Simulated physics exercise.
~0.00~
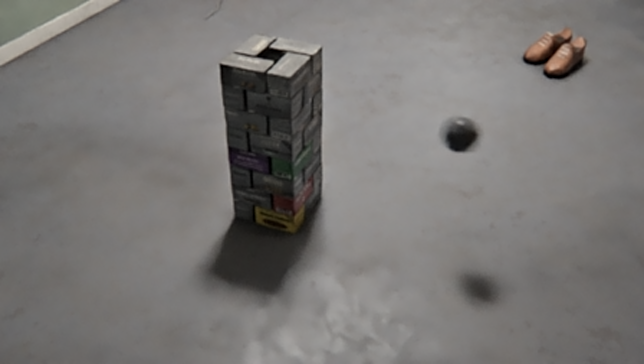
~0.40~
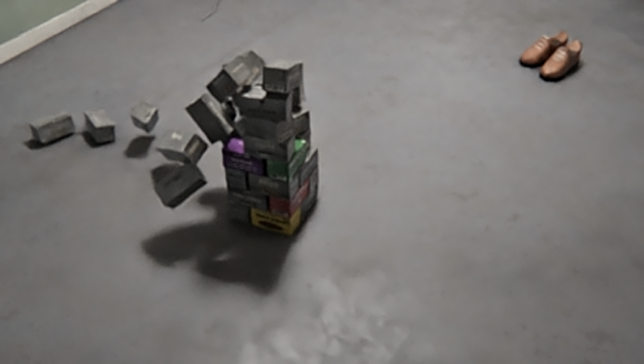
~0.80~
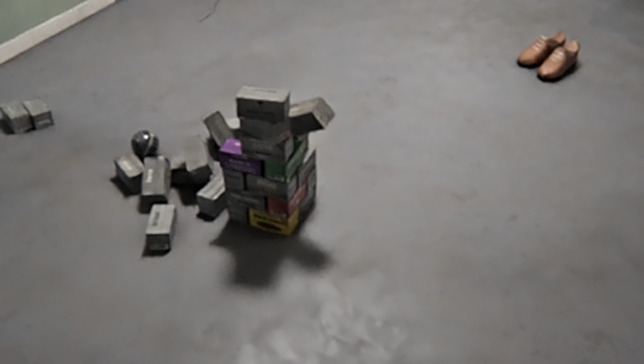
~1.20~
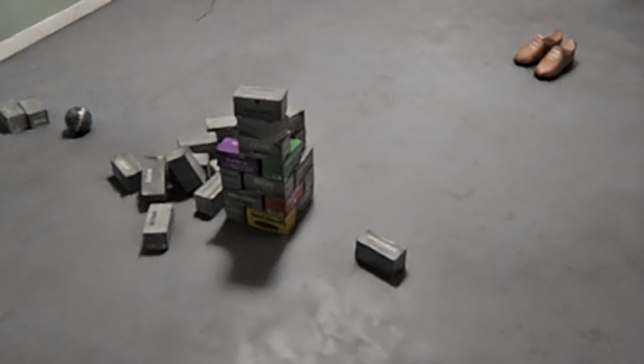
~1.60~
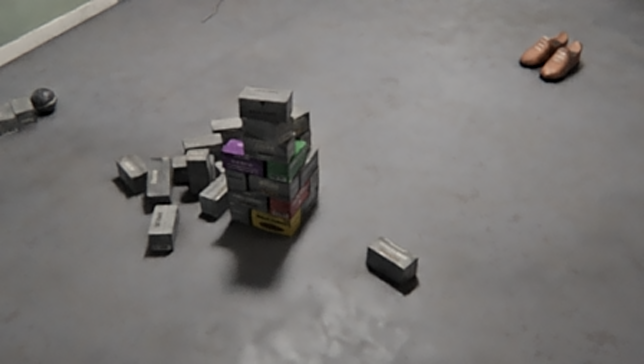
On a grey floor, a dark ball smashing the top off a block tower, scattering pieces and rolling left, coloured lower blocks still standing.
